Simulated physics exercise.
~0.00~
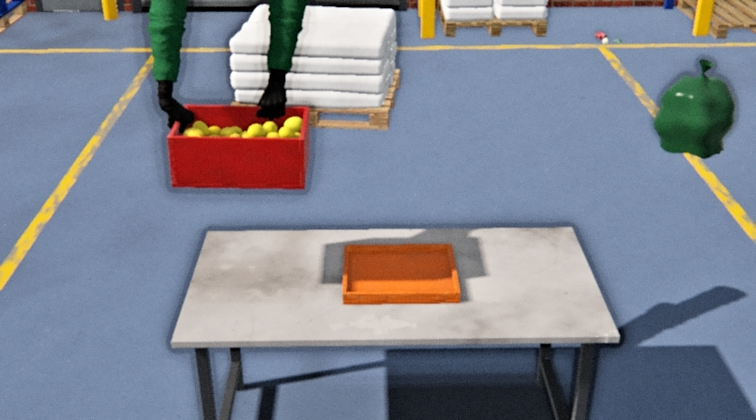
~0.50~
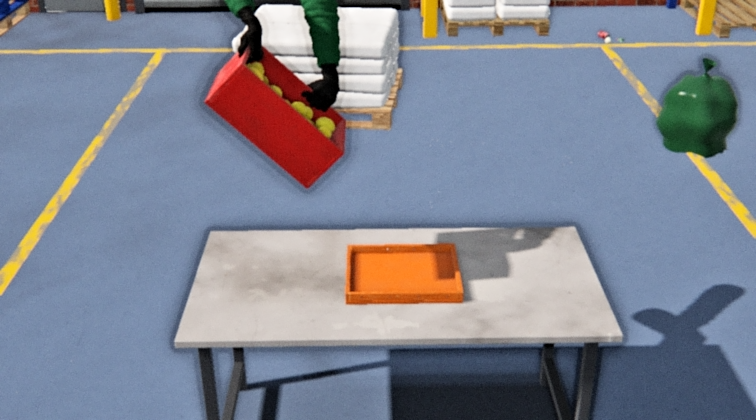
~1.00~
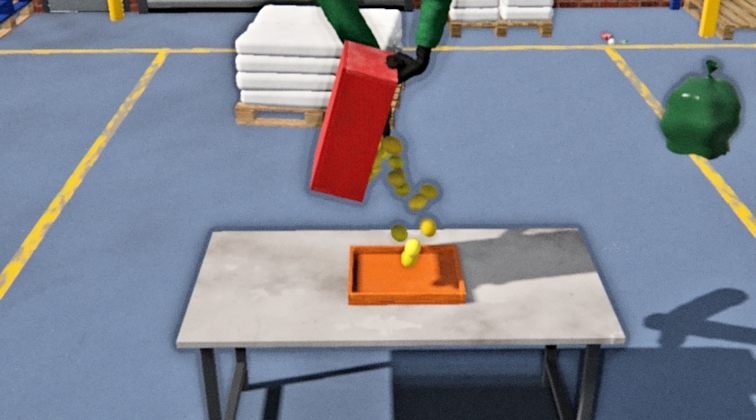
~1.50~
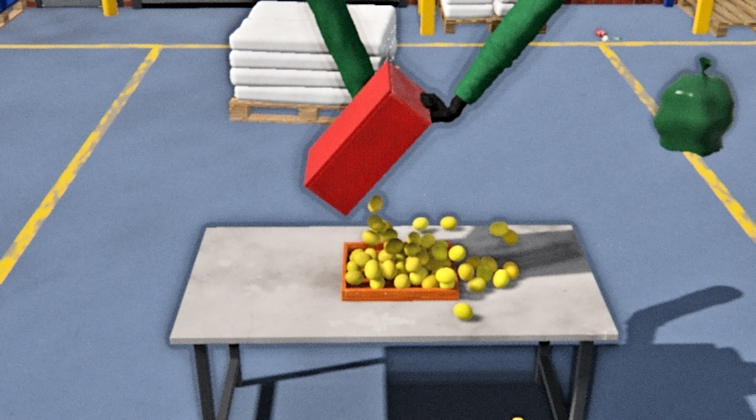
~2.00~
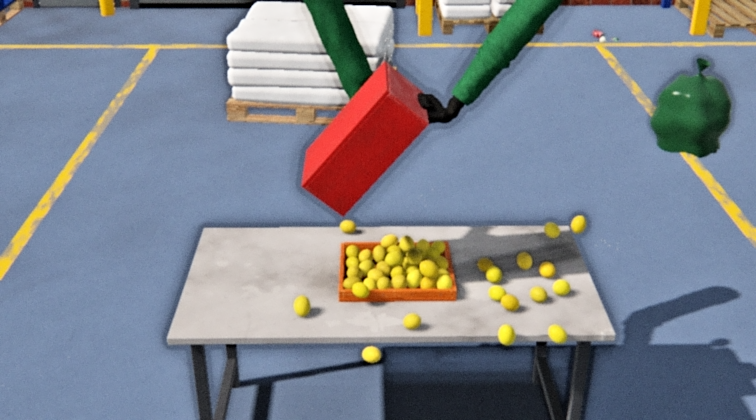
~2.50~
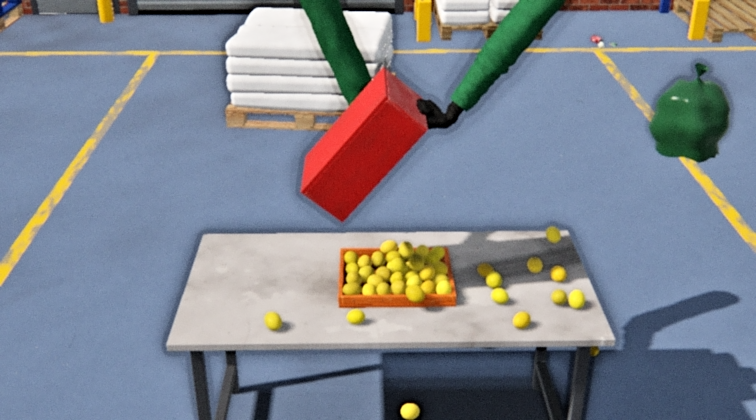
The footage shows a worker in green sleeves tipping a red box of lemons above a table, sending them tumbling into an orange box. The orange box fills to a heap while other lemons scatter across the tabletop and some drop off its edges.
